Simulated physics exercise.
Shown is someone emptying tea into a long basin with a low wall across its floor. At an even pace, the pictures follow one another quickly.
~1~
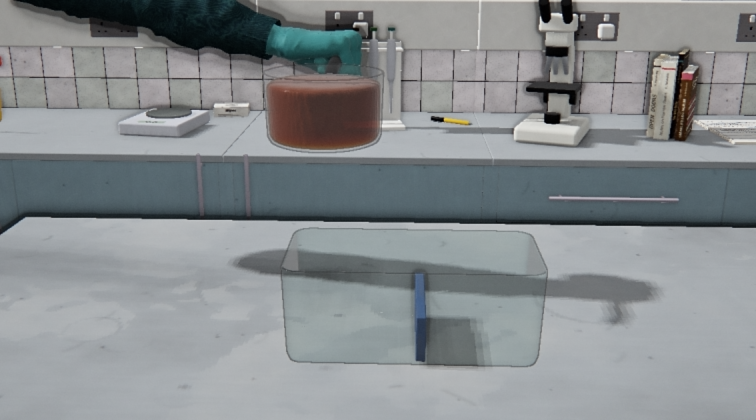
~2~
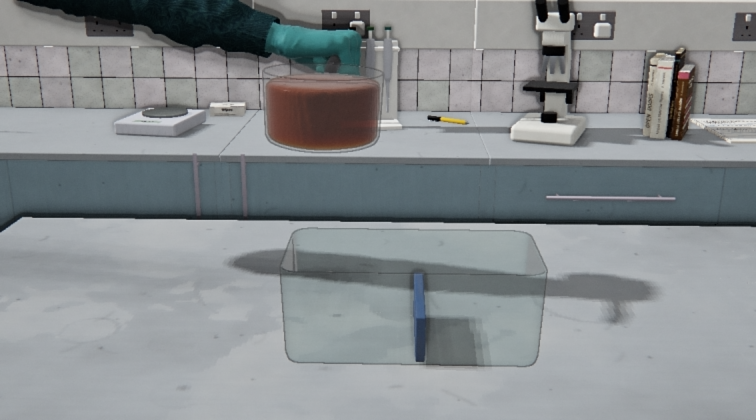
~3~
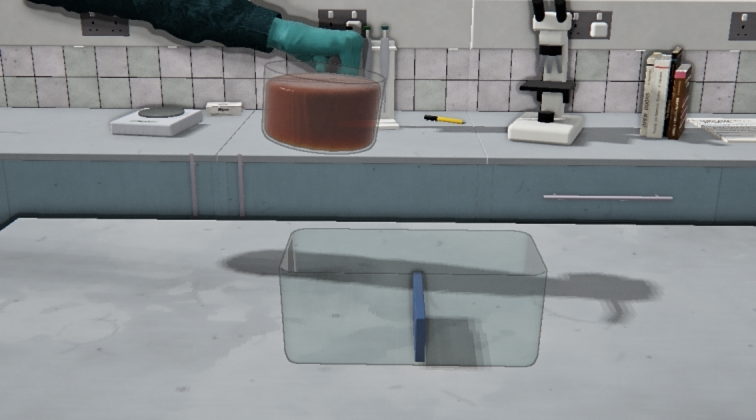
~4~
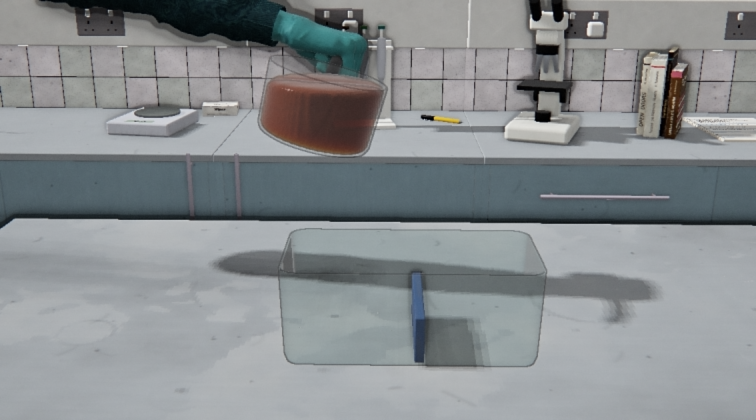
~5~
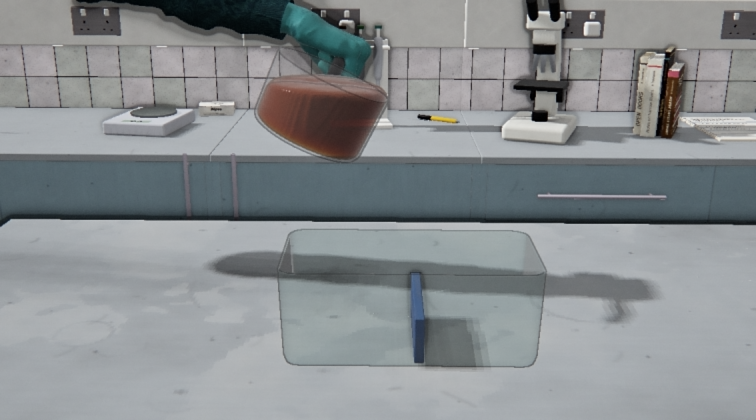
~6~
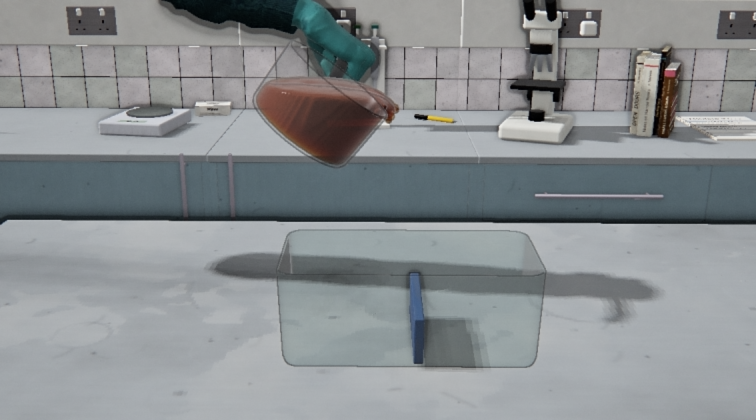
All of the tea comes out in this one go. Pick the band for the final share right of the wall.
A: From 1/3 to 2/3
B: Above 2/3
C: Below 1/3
From 1/3 to 2/3.
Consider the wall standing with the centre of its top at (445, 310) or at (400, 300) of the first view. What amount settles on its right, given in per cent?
First try 30 per cent, second try 75 per cent.
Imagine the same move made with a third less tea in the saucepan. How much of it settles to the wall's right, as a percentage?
It would be somewhere near 40 %.
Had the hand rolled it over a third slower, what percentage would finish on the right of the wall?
About 70 %.
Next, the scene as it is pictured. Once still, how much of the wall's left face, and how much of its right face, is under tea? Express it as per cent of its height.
Some 30 per cent left and 40 right.
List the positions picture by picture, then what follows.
Tilt 0°; pouring edge (383, 74); surface from (268, 82) to (381, 83); the long basin's rim runs from (288, 250) to (539, 254); the wall's top is at (420, 295), in the first frame.
Tilt 2°; pouring edge (383, 75); surface from (267, 81) to (381, 83), in the second frame.
Tilt 7°; pouring edge (385, 81); surface from (268, 79) to (382, 85), in the third frame.
Tilt 15°; pouring edge (387, 90); surface from (269, 80) to (385, 87), in the fourth frame.
Tilt 25°; pouring edge (388, 102); surface from (266, 86) to (389, 95); 1 per cent is over the edge, in the fifth frame.
Tilt 38°; pouring edge (386, 117); surface from (261, 84) to (384, 105); 6 per cent is over the edge, in the sixth frame.
A moment on, the saucepan is tipped right over and 22 per cent is still to pour, 1 is left of the wall and 27 right of it.
Next, the saucepan is tipped right over and 2 per cent is still to pour, 31 is left of the wall and 57 right of it.
Then the saucepan is tipped right over and 0 per cent is still to pour, 42 is left of the wall and 53 right of it.
Later the saucepan is tipped right over and 0 per cent is still to pour, 44 is left of the wall and 53 right of it.
Finally, 44 per cent lies left of the wall, 53 right of it and 3 outside.
